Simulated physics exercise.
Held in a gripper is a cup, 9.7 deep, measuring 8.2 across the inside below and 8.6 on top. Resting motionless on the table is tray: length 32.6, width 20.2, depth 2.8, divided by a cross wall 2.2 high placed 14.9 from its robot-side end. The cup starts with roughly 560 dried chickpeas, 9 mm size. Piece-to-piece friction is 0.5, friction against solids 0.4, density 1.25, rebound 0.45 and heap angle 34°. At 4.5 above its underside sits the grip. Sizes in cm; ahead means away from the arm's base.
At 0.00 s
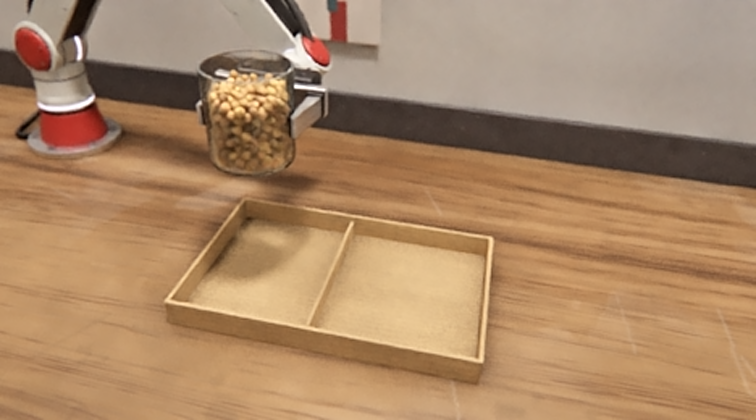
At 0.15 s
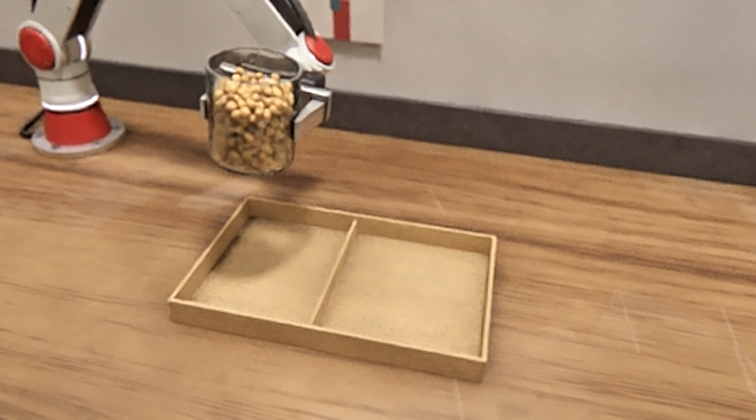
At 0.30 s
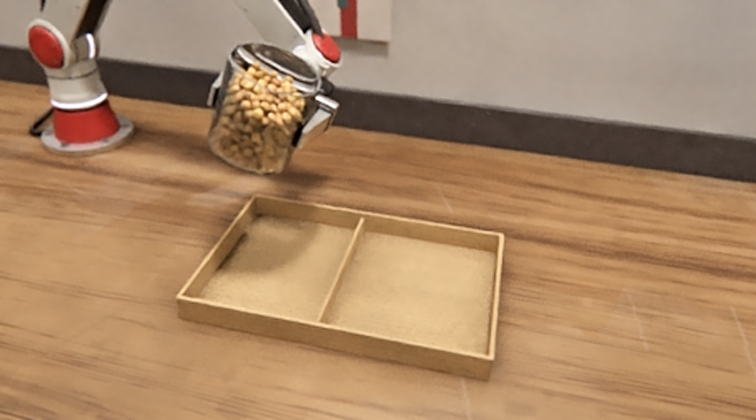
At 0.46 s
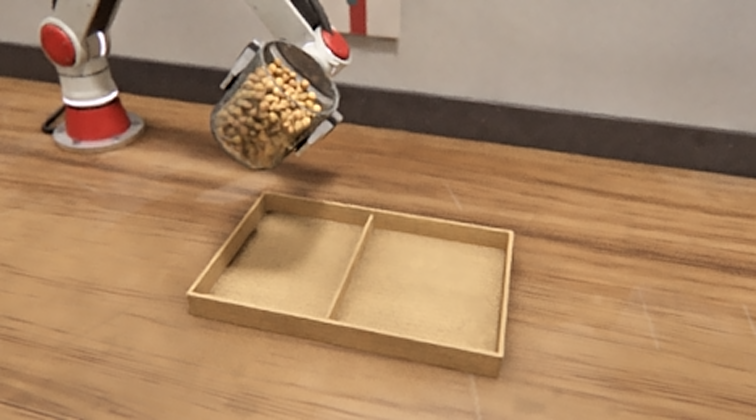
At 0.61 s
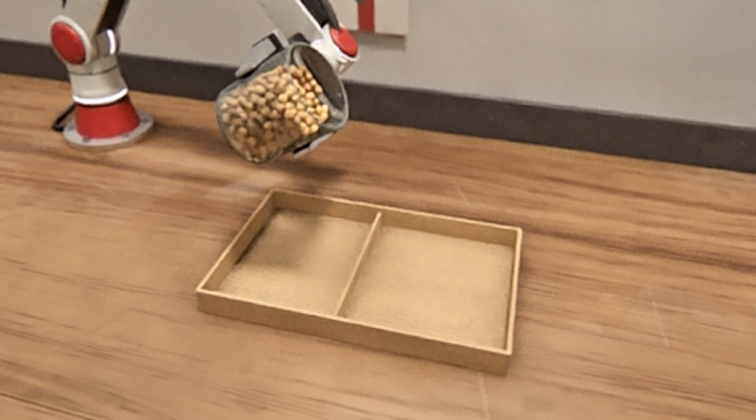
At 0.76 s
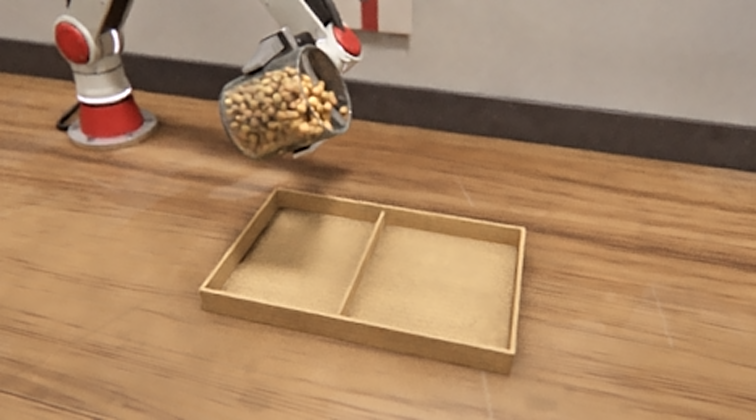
A robot arm's gripper holds a clear cup full of dried chickpeas upright above a wooden table, behind a still, two-part tray. The arm then tilts the cup steadily to the right until it leans far over, and the chickpeas shift toward its rim while staying inside.
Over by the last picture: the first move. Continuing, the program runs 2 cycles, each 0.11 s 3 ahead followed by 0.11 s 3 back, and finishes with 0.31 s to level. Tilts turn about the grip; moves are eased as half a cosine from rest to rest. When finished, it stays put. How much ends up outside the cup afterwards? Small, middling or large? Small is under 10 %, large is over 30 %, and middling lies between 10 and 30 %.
Middling, between 10 and 30 %.
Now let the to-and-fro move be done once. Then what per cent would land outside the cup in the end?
10 per cent or so.
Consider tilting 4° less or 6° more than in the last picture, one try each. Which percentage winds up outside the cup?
Estimates: 15 % then 25 %.
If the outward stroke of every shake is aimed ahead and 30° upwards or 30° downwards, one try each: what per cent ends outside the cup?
First try about 25 %, second try about 5 %.
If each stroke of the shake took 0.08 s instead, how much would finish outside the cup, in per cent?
It would be some 30 %.
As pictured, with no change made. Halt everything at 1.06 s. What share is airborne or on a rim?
Some 6 per cent.
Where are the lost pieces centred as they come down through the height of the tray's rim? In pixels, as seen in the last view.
(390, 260).
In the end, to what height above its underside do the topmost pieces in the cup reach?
8.0 cm.
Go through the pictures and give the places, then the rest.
In the first frame, the cup middle at (250, 114), level; upper third of the load around (248, 102), from x 210 to 290, top at y 75; 563 in the cup.
In the second frame, the cup middle at (254, 113), tilted 6° forward; upper third of the load around (250, 100), from x 215 to 290, top at y 70.
In the third frame, the cup middle at (262, 111), tilted 21° forward; upper third of the load around (257, 97), from x 215 to 305, top at y 65.
In the fourth frame, the cup middle at (272, 109), tilted 41° forward; upper third of the load around (264, 94), from x 220 to 315, top at y 65.
In the fifth frame, the cup middle at (281, 107), tilted 56° forward; upper third of the load around (272, 91), from x 225 to 325, top at y 65.
In the sixth frame, the cup middle at (285, 107), tilted 62° forward; upper third of the load around (275, 91), from x 230 to 345, top at y 70; 563 in the cup.
After 1.06 s, tilted 62° forward, highest piece 23 above the table; 521 in the cup, 7 in the far-side part, 35 in flight or on a rim.
After 1.36 s, tilted 29° forward, highest piece 24 above the table; 474 in the cup, 71 in the far-side part, 12 in the robot-side part, 6 in flight or on a rim.
After 1.71 s, level, highest piece 24 above the table; 473 in the cup, 77 in the far-side part, 13 in the robot-side part.
After 2.76 s, level, highest piece 24 above the table; 473 in the cup, 77 in the far-side part, 13 in the robot-side part.
In the end, 473 in the cup, 77 in the far-side part, 13 in the robot-side part. That is 16 % outside the cup.
